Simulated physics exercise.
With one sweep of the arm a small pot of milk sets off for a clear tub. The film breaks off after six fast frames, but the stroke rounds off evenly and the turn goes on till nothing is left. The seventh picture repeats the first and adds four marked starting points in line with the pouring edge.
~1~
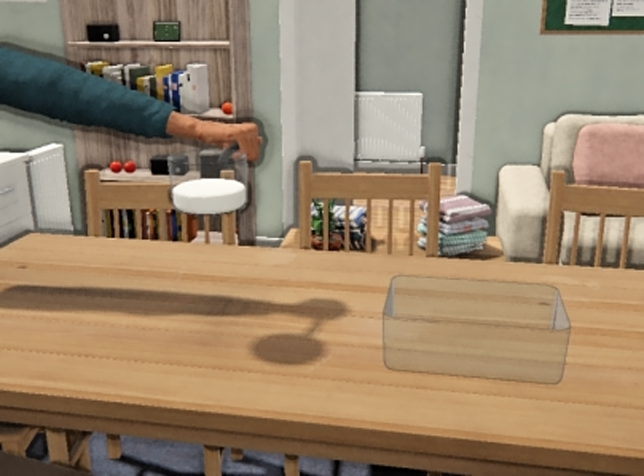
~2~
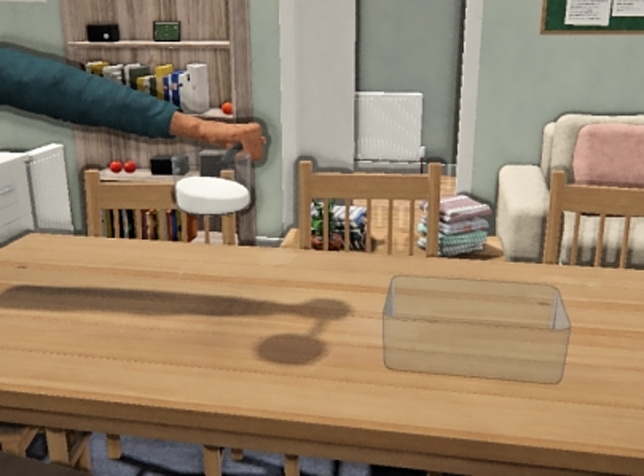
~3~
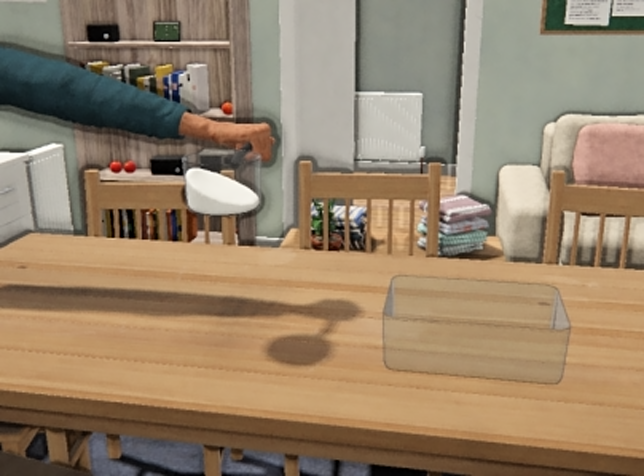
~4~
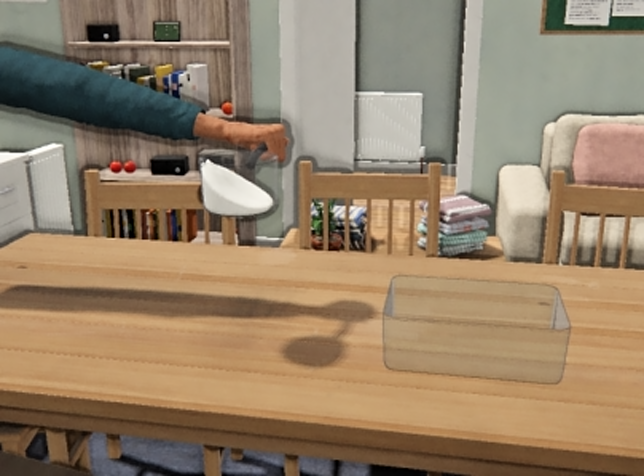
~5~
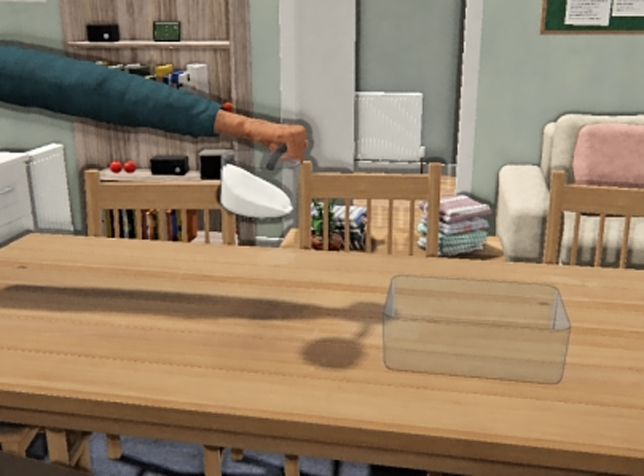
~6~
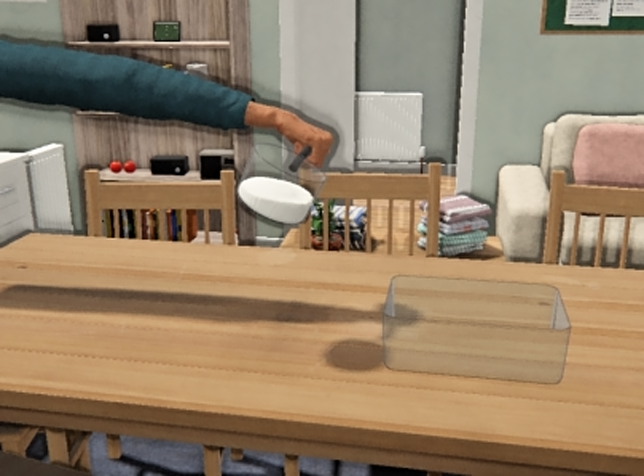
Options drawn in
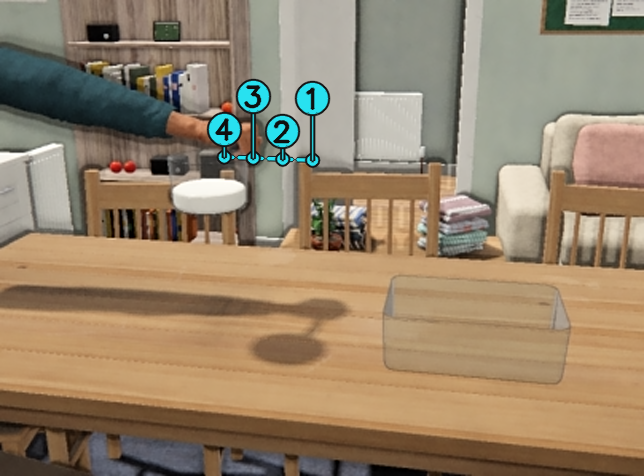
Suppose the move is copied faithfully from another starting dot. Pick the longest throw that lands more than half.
Place 4 just does it.
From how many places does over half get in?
All of them.
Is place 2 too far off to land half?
No, not at all.
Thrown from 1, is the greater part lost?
No.
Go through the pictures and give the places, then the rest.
Upright, lip at (243, 157); tub from (383, 367) to (562, 383); nothing has left yet.
Upright, lip at (247, 157); nothing has left yet.
Upright, lip at (258, 158); nothing has left yet.
Upright, lip at (275, 158); nothing has left yet.
Tipped about 6°, lip at (298, 164); nothing has left yet.
Tipped about 26°, lip at (325, 179); nothing has left yet.
On the marked copy, 1 at (312, 160); 2 at (282, 159); 3 at (253, 158); 4 at (224, 157).
With 1, about 85 % lands in the tub, 8 % falls short and 7 % goes beside or beyond.
With 2, about 84 % lands in the tub, 9 % falls short and 7 % goes beside or beyond.
With 3, about 79 % lands in the tub, 8 % falls short and 14 % goes beside or beyond.
With 4, about 67 % lands in the tub, 24 % falls short and 9 % goes beside or beyond.
